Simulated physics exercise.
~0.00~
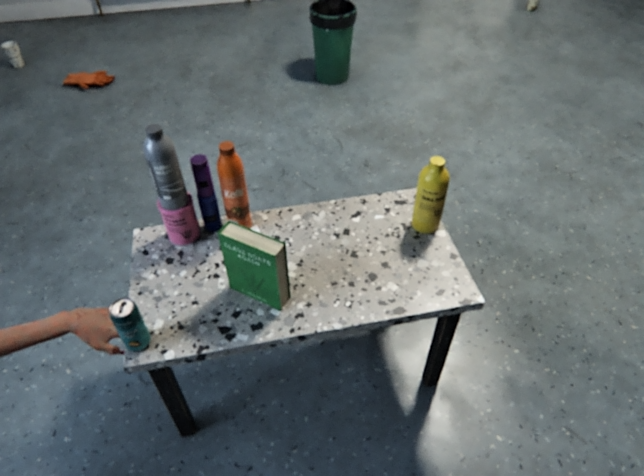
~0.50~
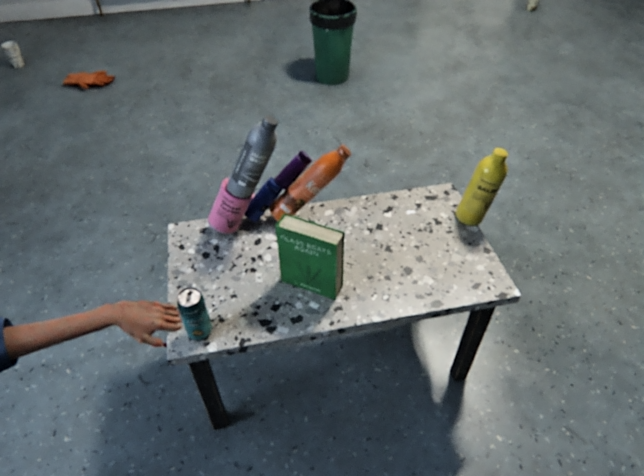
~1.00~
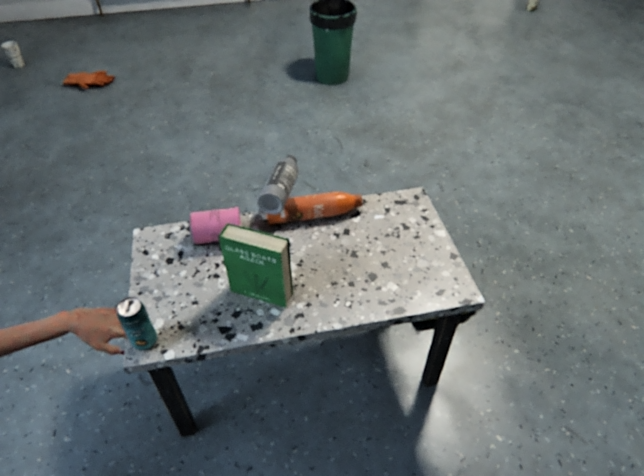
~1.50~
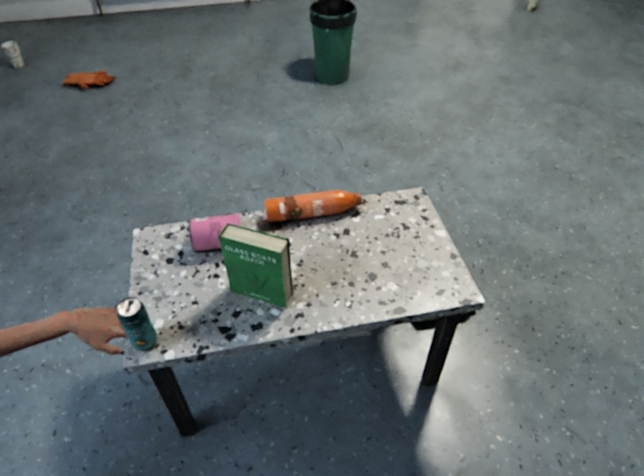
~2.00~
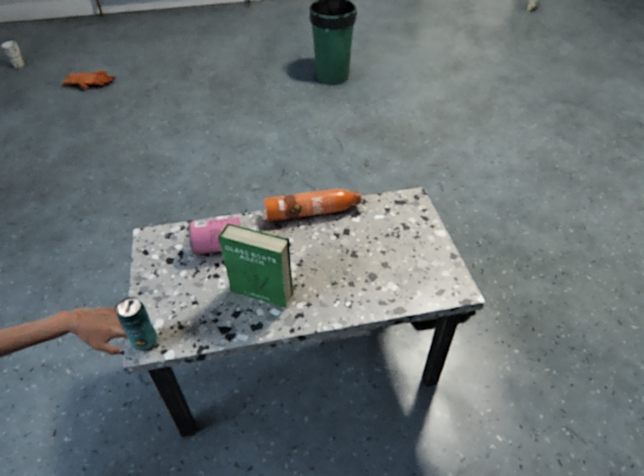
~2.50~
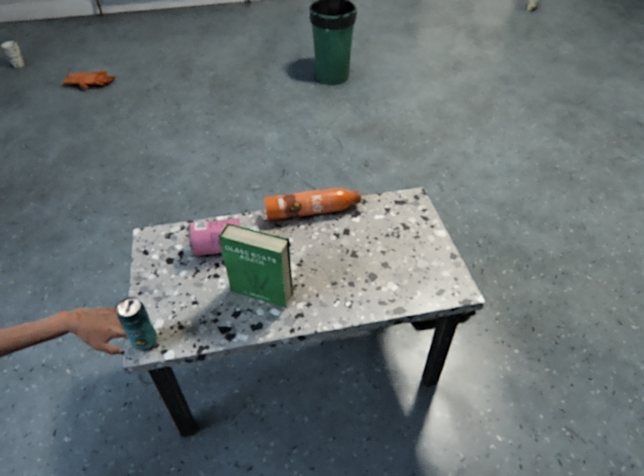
To begin with, a hand rests at the left end of a small speckled table holding upright bottles, shakers, a pink tin, a turquoise can and a green book. The table shifts to the right with the hand, and the grey, orange and yellow bottles and the shakers lean over to the right. The table then goes back to the left, leaving the orange bottle and pink tin on their sides, while the yellow bottle and shakers are gone from the top. The toppled grey bottle disappears from the tabletop next. Finally everything is still, with the book and can still standing.
